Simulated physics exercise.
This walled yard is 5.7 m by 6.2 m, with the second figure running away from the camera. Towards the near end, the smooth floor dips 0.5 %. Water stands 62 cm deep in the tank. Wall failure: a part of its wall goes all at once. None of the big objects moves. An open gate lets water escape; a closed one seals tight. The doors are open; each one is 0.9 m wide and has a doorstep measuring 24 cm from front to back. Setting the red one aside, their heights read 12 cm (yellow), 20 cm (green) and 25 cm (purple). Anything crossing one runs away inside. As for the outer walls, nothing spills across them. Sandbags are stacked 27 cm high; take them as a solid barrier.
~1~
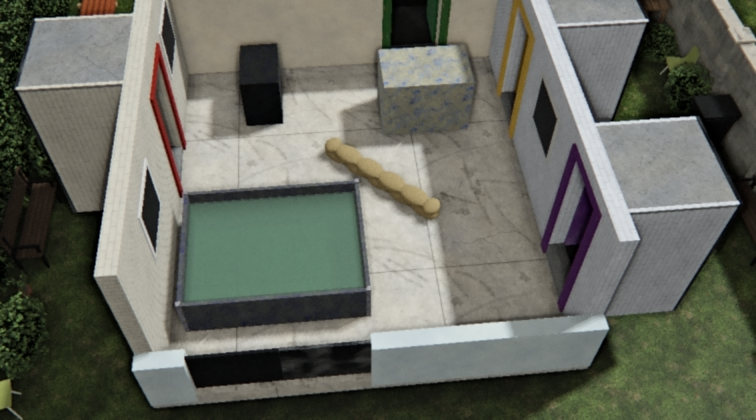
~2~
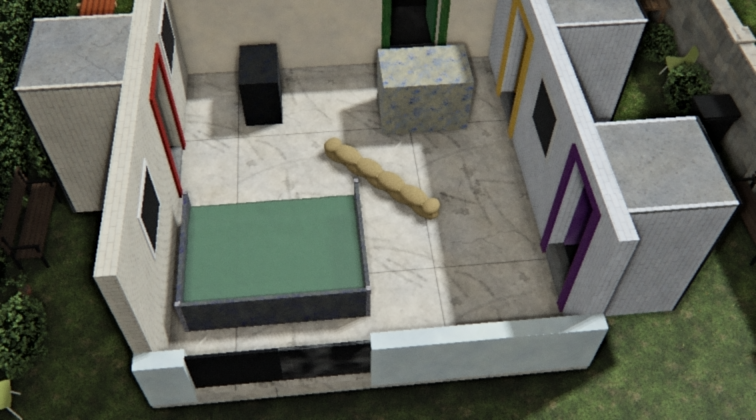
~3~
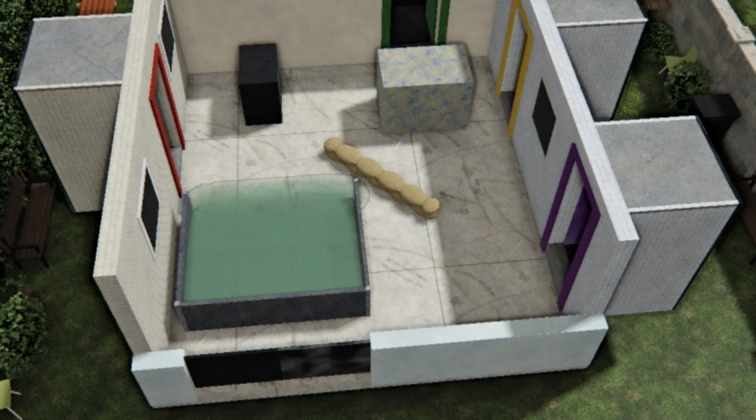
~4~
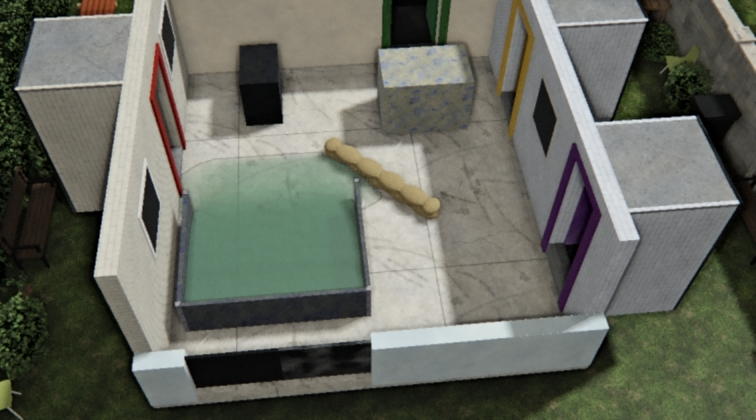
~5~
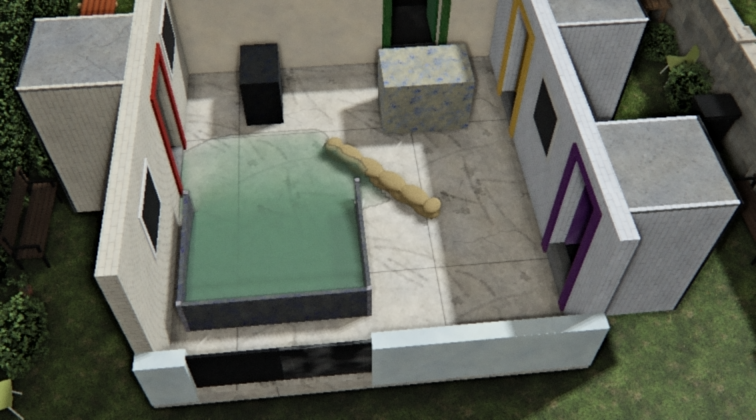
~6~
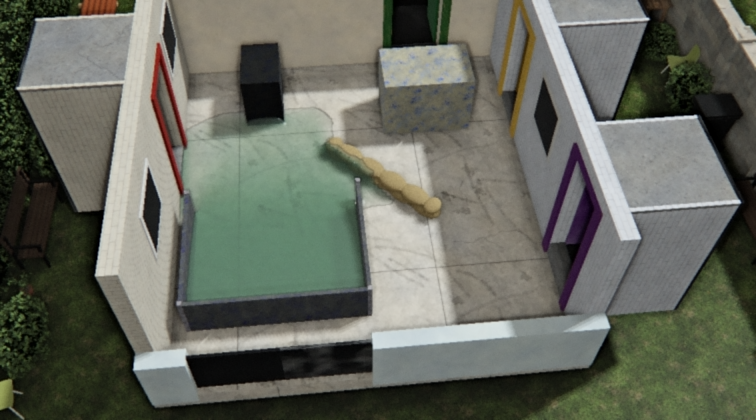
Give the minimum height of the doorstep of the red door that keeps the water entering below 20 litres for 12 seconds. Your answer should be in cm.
Minimum height: About 20 cm.
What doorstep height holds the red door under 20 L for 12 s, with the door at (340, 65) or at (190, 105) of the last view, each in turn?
Around 20 and 26 cm respectively.
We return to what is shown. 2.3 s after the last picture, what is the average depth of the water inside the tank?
Averaged depth comes out at about 13 cm.
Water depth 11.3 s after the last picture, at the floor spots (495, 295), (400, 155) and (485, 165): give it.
In order: Around 10, 4 and 6 cm.
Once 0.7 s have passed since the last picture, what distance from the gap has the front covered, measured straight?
Around 3.8 m out.
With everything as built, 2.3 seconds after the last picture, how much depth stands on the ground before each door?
Centimetres: Yellow = 1, green = 13, purple = 0, red = 24.
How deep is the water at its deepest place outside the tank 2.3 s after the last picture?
Up to some 40 centimetres, I'd say.
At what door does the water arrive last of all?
The purple one.
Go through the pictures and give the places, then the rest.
The first frame shows the tank at (274, 242) is whole and still, 62 cm deep; the red door at (170, 128) is dry.
In the second frame, the gap is on the far side, the front 0.3 m out at a hidden place; the back of the tank holds 62 cm.
In the third frame, water pours out on the far side and has run 0.7 m, to (218, 185); about 10 cm deep outside, 62 cm at the back.
In the fourth frame, the gap is on the far side, the front 1.2 m out at (212, 164); the back of the tank holds 61 cm.
In the fifth frame, the gap is on the far side, the front 1.8 m out at (224, 140); the back of the tank holds 55 cm.
In the sixth frame, the gap is on the far side, the front 2.3 m out at (225, 117); the back of the tank holds 52 cm; water is at the red door at (171, 128).
Then, 0.7 s after the last picture water covers 35 % of the floor, deepest (46 cm) near (269, 134); 17 cm at the red door, 1 litre in over its 12 cm doorstep.
Then, 2.3 s after the last picture water covers 60 % of the floor, deepest (40 cm) near (258, 72); 24 cm at the red door, 38 litres in over its 12 cm doorstep.
Then, 11.3 s after the last picture water covers 95 % of the floor, deepest (20 cm) near (327, 366); 11 cm at the red door, 106 litres in over its 12 cm doorstep.
At the red door as built, the water peaked near 24 cm, 2.3 s after the last picture.
Run again over the same 12 s with other heights there, 28 litres in over 18.5 cm, 6 litres over 25.5 cm. The limit of 20 litres is kept from about 20 cm up.
